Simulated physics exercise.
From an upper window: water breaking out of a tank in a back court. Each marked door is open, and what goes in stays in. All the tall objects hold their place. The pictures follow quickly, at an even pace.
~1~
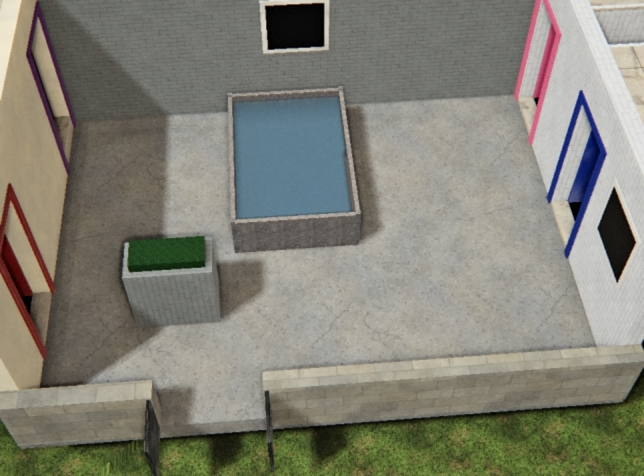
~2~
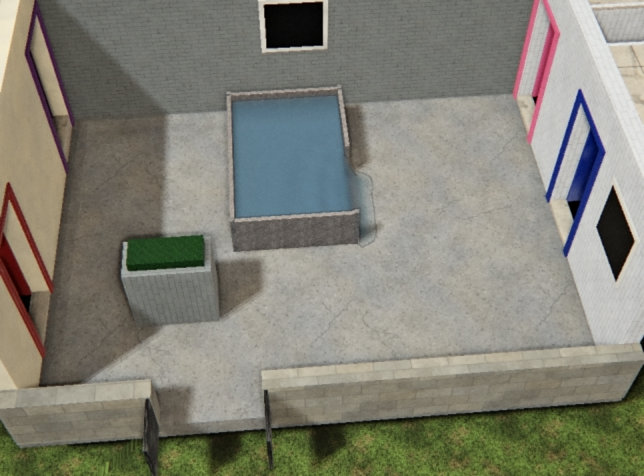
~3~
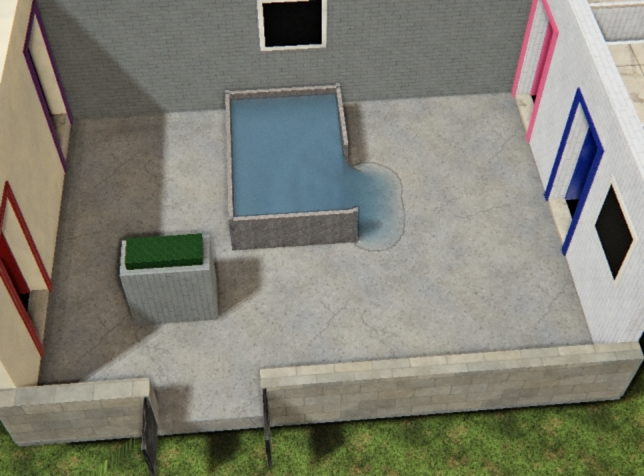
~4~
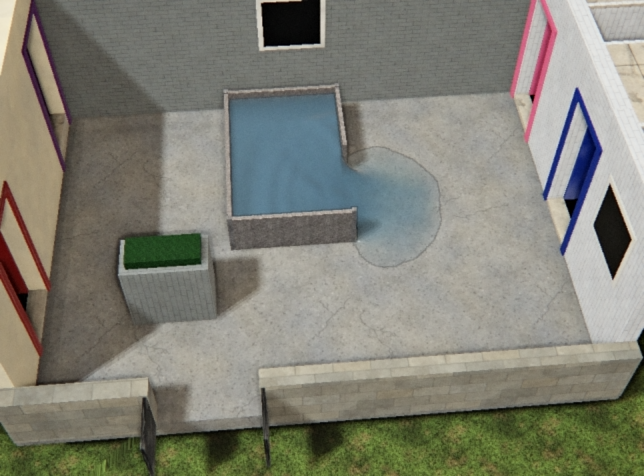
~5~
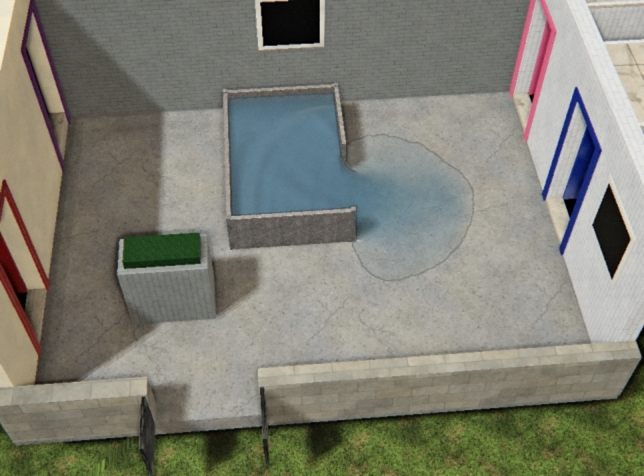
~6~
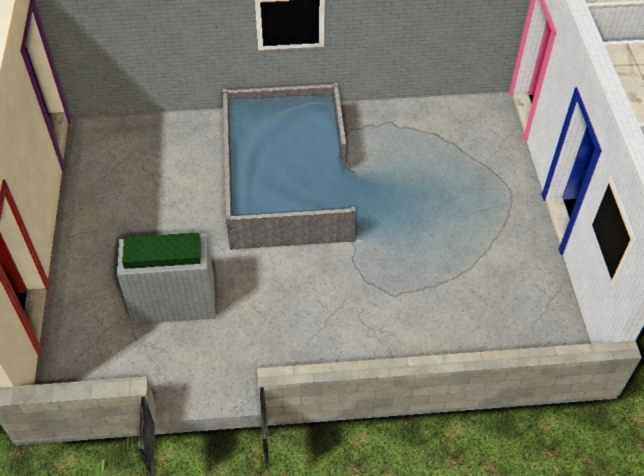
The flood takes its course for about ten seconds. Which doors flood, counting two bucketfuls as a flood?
One by one: The red door admits no more than that; the purple door admits no more than that; the blue door lets in a lot; the pink door lets in a lot.
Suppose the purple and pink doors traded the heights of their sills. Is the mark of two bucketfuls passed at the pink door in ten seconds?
In short: The pink door stays under.
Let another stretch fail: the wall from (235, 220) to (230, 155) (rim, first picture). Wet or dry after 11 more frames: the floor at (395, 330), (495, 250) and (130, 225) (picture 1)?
One after the other: Free of water, free of water, under water.
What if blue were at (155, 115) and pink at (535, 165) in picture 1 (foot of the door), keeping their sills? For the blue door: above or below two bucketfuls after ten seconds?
Then: Blue door lets less in.
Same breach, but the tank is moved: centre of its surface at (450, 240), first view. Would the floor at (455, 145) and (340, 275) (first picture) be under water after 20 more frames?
In that order: Under water, free of water.
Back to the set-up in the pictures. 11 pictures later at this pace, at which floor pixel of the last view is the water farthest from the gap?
Around (587, 372).
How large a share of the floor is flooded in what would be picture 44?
Close to 70 %.
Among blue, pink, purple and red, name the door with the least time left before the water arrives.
First comes the one in blue.
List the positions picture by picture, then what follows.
Still water in the tank at (290, 155), in the first picture.
The front is at (356, 175), out from the gap at (349, 198), in the second picture.
Water pours out at (348, 199) and has run to (390, 174), in the third picture.
Water pours out at (346, 199) and has run to (430, 180), in the fourth picture.
The front is at (468, 193), out from the gap at (346, 198), in the fifth picture.
Water pours out at (345, 198) and has run to (503, 190), in the sixth picture.
A moment on, water covers 30 % of the floor; the red door not reached, the purple door not reached, the blue door over two buckets in, the pink door wet at the sill, nothing in.
Next, water covers 35 % of the floor; the red door not reached, the purple door not reached, the blue door far over two buckets in, the pink door under two buckets in.
Then, water covers 40 % of the floor; the red door not reached, the purple door not reached, the blue door far over two buckets in, the pink door over two buckets in.
Later, water covers 70 % of the floor; the red door not reached, the purple door not reached, the blue door far over two buckets in, the pink door over two buckets in.
In the end, water covers 90 % of the floor; the red door wet at the sill, nothing in, the purple door wet at the sill, nothing in, the blue door far over two buckets in, the pink door over two buckets in.
